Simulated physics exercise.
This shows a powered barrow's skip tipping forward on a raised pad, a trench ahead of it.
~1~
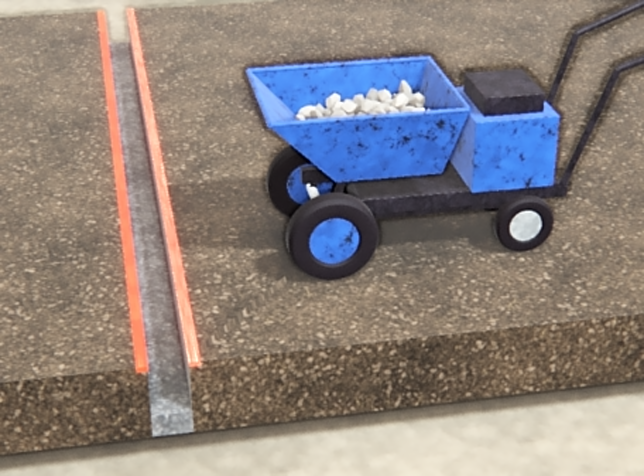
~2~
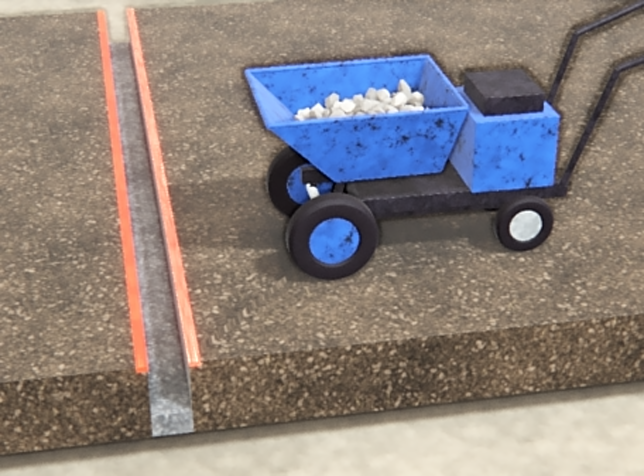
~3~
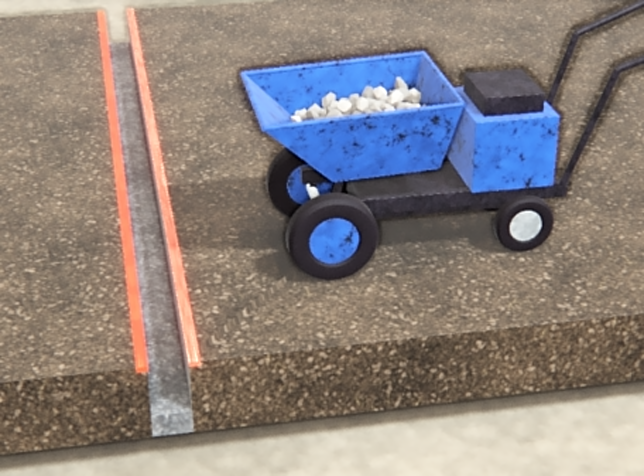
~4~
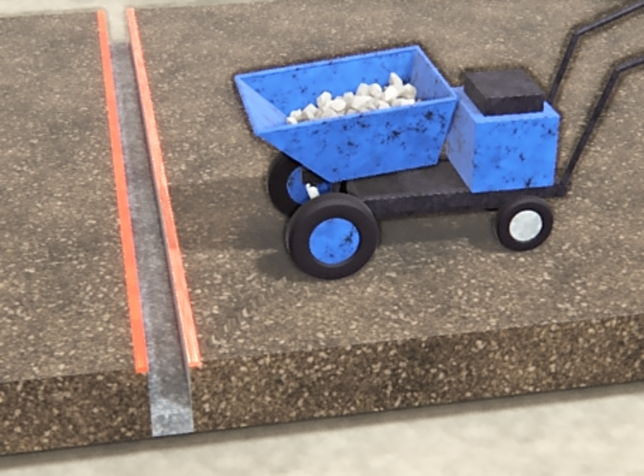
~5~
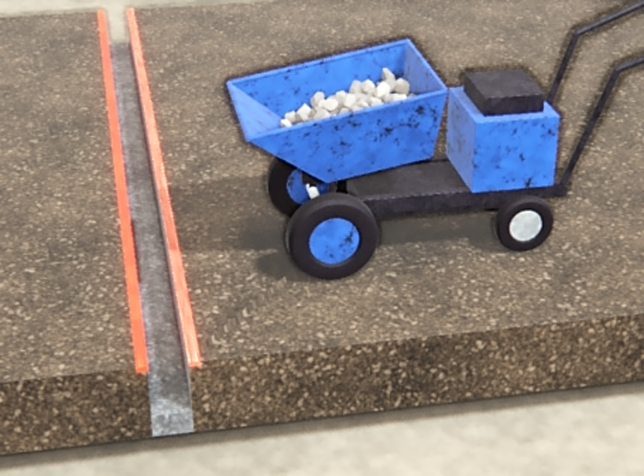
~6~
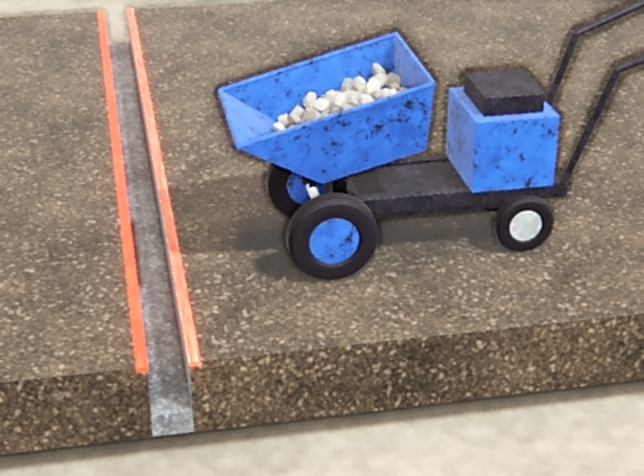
Blue skip of a small powered barrow, loaded with pale broken stones, sitting level, then slowly tilting forward toward the left.
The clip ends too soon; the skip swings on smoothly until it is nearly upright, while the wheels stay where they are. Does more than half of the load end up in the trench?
The trench does get most of the load.
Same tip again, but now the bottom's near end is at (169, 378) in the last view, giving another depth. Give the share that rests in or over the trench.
About 40 per cent.
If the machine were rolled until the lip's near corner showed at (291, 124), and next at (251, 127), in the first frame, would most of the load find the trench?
Stop 1: Beyond half. Stop 2: Beyond half.
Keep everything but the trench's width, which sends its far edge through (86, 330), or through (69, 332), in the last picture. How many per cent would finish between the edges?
Estimated share: Try 1 approx. 100 in a hundred, try 2 approx. 100 in a hundred.
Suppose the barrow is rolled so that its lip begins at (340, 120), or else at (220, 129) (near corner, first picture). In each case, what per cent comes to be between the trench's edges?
First spot: About 30 percent; second spot: About 10 percent.
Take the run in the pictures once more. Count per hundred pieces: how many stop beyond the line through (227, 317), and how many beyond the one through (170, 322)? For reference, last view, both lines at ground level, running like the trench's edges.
100 % and 60 %, in that order.
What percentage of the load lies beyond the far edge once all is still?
That share is about 10 percent.
Soon, skip tipped steeply; all in the skip.
A while on, skip tipped steeply; most in the skip; a stray few short of the trench; a small part in or heaped over the trench; a stray few beyond it.
Towards the end, skip tipped right over; a small part in the skip; a small part short of the trench; most in or heaped over the trench; a small part beyond it.
Finally, skip tipped right over; a small part in the skip; a small part short of the trench; most in or heaped over the trench; a small part beyond it.
